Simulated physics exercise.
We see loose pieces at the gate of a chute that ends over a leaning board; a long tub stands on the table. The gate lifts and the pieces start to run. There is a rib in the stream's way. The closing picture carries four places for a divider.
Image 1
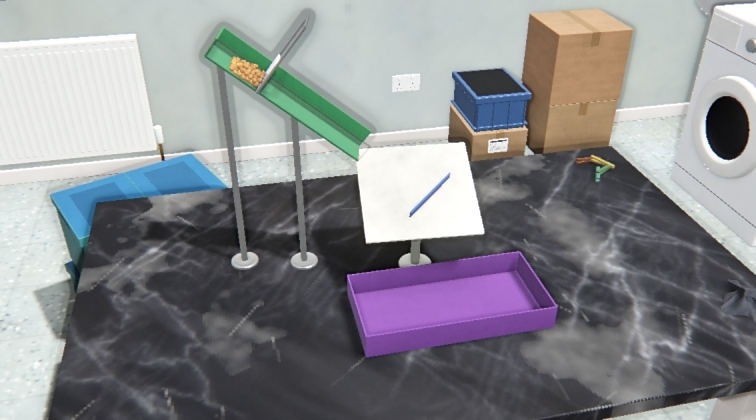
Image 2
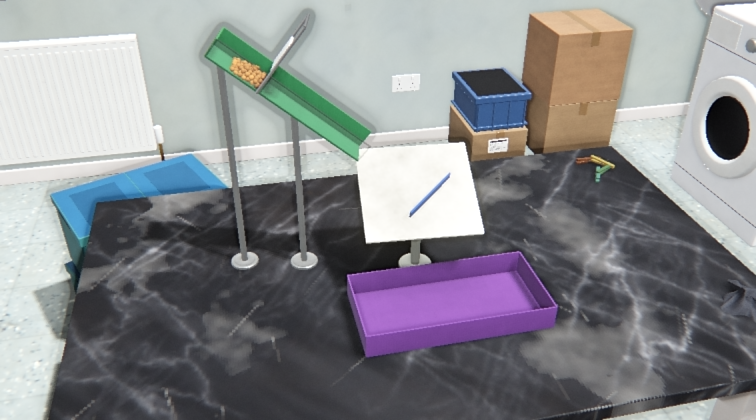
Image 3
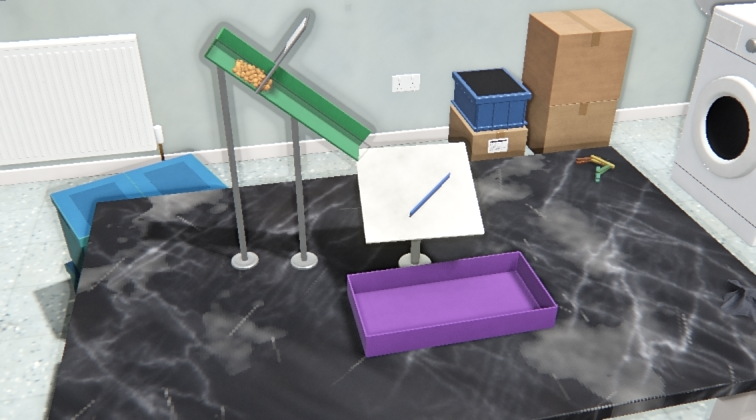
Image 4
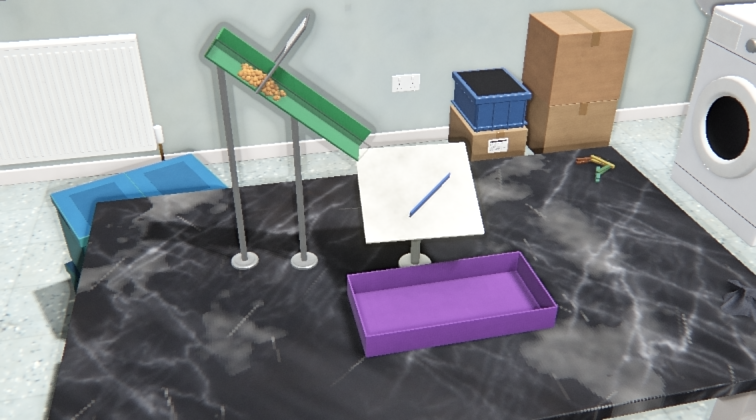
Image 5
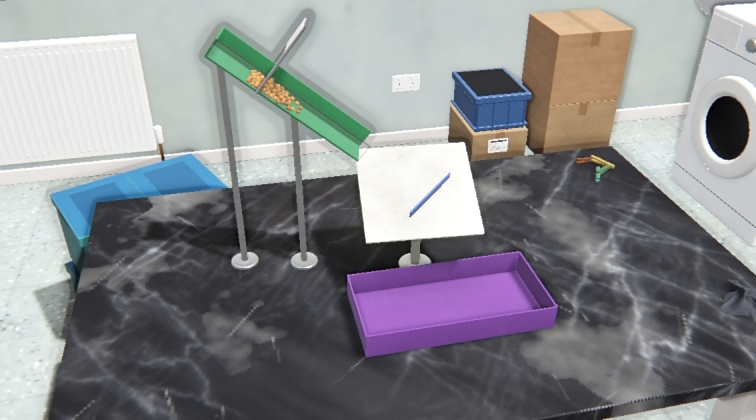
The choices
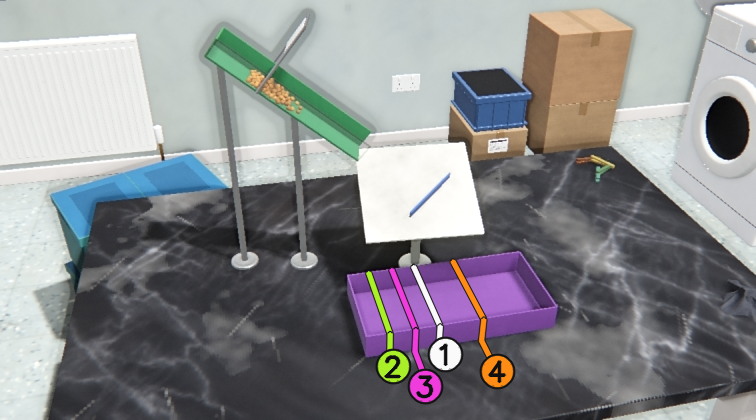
The clip opens on small tan pieces bunched behind a gate in a sloping green chute, above a tilted white board with a blue rib and an empty purple tub on a dark marbled table. The gate lifts slightly, and the pieces slide down and rightward beneath it, spreading partway along the chute.
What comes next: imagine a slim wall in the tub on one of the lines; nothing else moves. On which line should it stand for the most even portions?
Line 3.
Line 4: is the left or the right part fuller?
Left.
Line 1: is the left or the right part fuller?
More lands on the left.
On the marked copy, line 1 crosses the front rim at (439, 325); line 2 crosses the front rim at (389, 333); line 3 crosses the front rim at (415, 329); line 4 crosses the front rim at (483, 318).
Choosing 1, of what is caught, nearly all on the left of the divider, a small part on the right.
Choosing 2, of what is caught, a stray few on the left of the divider, nearly all on the right.
Choosing 3, of what is caught, about a third on the left of the divider, about two thirds on the right.
Choosing 4, of what is caught, nearly all on the left of the divider, a stray few on the right.
